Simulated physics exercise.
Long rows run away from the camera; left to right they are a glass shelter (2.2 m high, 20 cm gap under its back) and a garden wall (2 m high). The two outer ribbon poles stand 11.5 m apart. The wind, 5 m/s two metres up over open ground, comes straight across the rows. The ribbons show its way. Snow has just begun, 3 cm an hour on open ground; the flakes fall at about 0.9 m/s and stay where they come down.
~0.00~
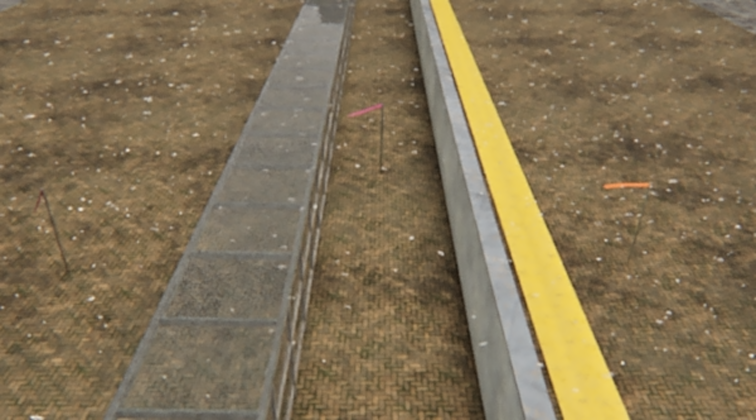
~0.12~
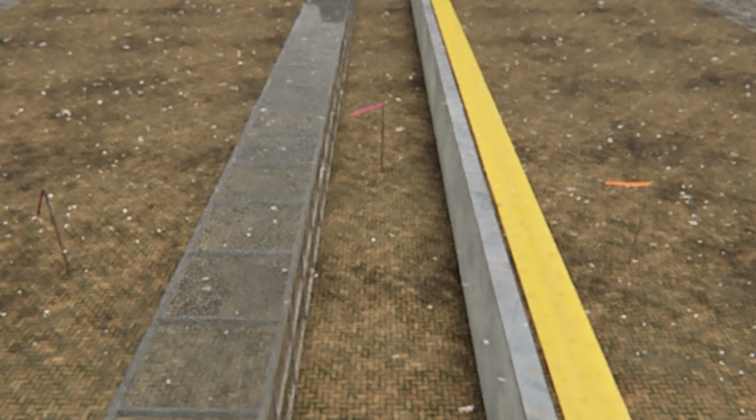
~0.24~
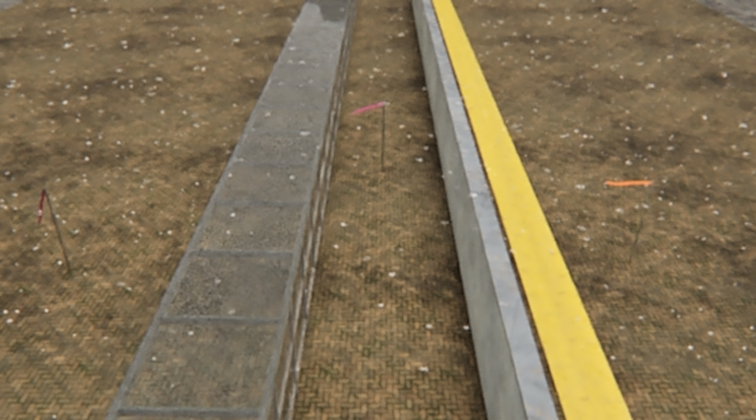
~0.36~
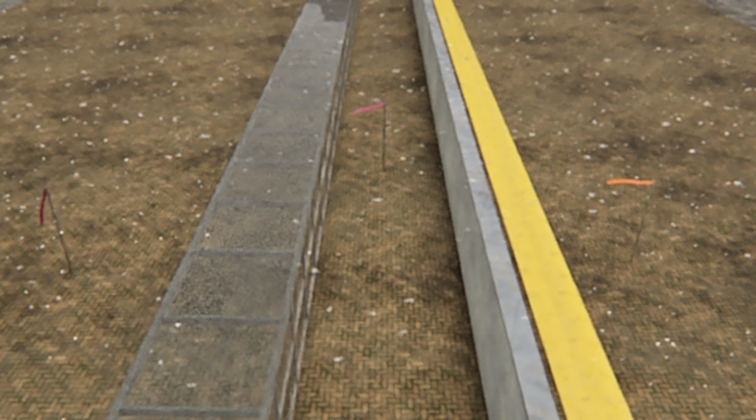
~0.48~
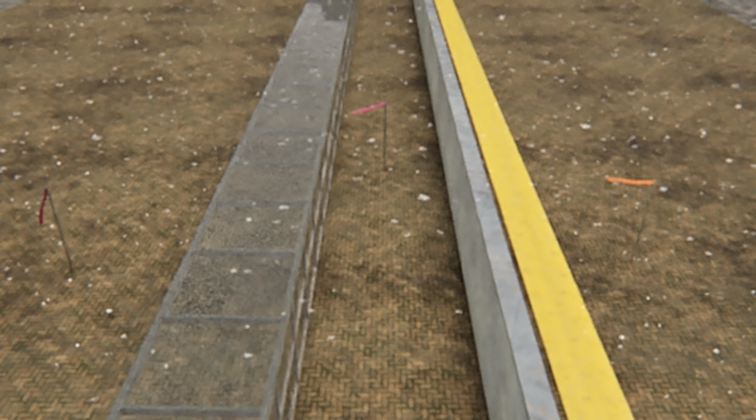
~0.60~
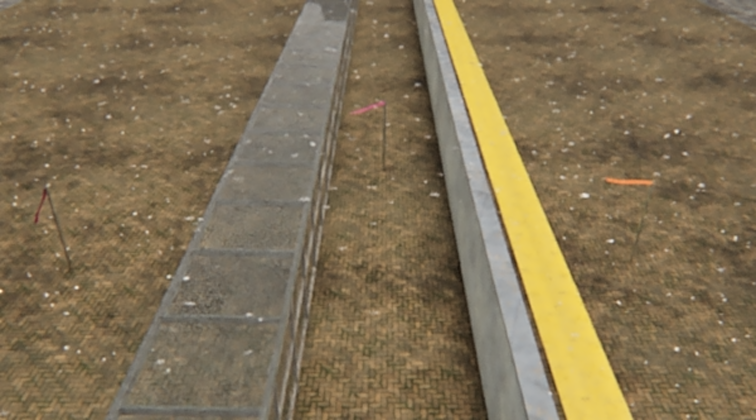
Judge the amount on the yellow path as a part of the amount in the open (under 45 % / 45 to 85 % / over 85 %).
The amount there is more than 85 % of the open one.
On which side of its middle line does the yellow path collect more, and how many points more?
The left one, some 10 points more.
10 minutes on, 6 mm on the yellow path, 5 mm in the open.
30 minutes on, 17 mm on the yellow path, 15 mm in the open.
60 minutes on, 34 mm on the yellow path, 30 mm in the open, so the yellow path has 113 % of the open amount; the left half of it has 119 %, the right half 107 %.
